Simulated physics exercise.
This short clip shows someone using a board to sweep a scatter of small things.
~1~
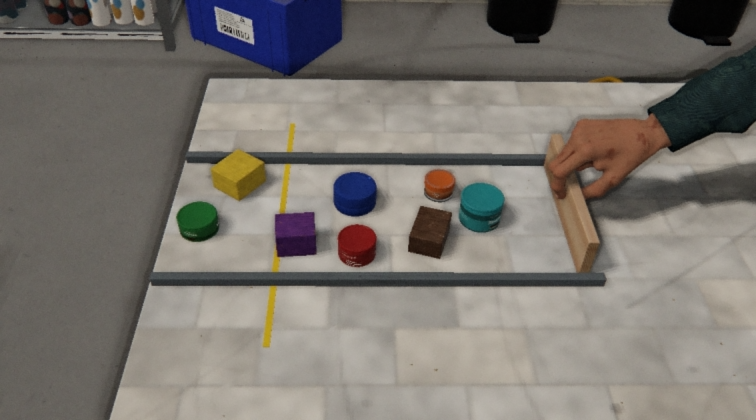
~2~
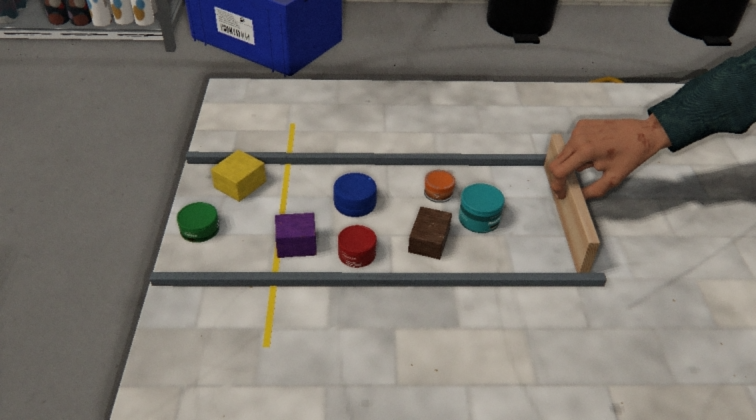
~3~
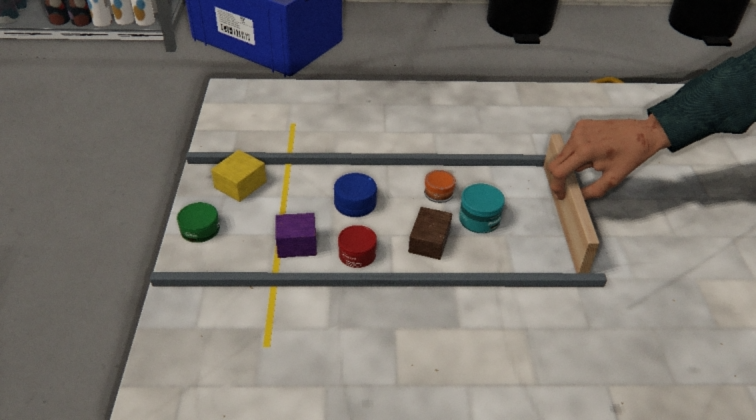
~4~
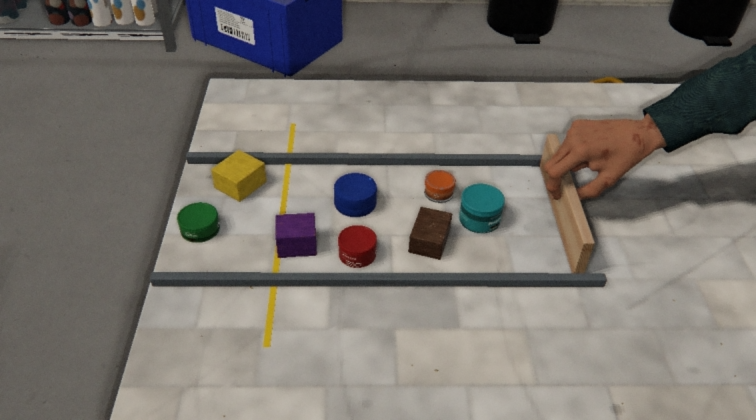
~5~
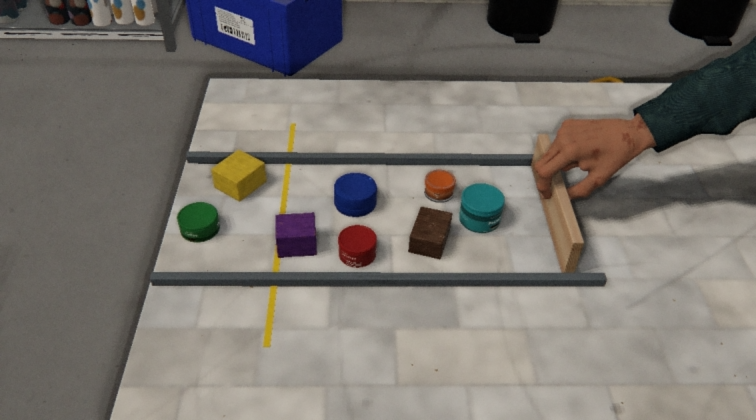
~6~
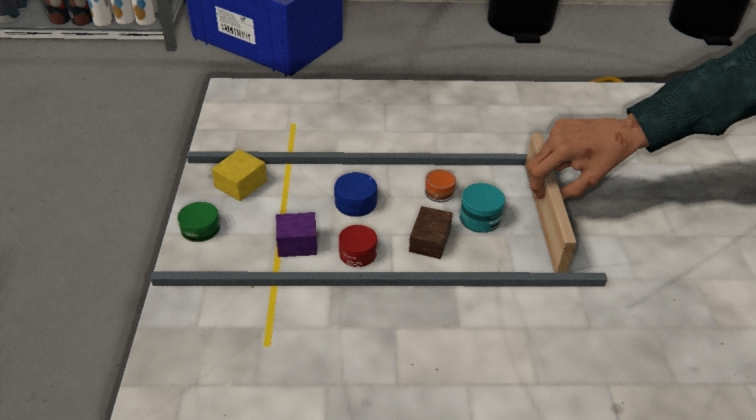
The clip shows a hand holding a wooden board upright at the right of several small tubs and blocks between two grey rails. The hand slides the board slightly left, while the objects around the yellow tape line stay still.
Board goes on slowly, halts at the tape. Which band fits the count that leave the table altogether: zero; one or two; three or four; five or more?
The loss over the edge is nothing at all.
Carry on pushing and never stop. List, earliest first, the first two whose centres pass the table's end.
The green tub and then the yellow block.
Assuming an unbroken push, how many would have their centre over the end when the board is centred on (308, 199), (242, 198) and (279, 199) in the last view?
Over the end: 0, 2, 0.
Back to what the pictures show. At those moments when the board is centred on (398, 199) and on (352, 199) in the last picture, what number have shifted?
The count is 5 at the first point and 6 at the second.
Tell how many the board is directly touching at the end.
At rest, 3 are in contact.
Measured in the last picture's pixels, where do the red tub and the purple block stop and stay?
About (223, 256), and the other about (226, 222).
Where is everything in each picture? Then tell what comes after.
The first frame shows green tub (198, 222); yellow block (239, 175); purple block (296, 234); board (569, 200); tape (282, 216).
The second frame shows yellow block (239, 175); orange tin (439, 186).
The third frame shows purple block (296, 235); turquoise tub (481, 209).
The fourth frame shows green tub (199, 222); brown block (430, 233).
The fifth frame shows yellow block (239, 175); red tub (357, 246).
The sixth frame shows green tub (199, 222); yellow block (240, 175); purple block (297, 235); board (548, 200); tape (283, 216).
Soon after, none off yet; green tub at rest near (199, 222); yellow block at rest near (240, 175); purple block at rest near (297, 235).
Then, none off yet; green tub at rest near (199, 222); yellow block at rest near (240, 175); purple block moved about its own width near (251, 227).
At rest, the number that fall off is zero.
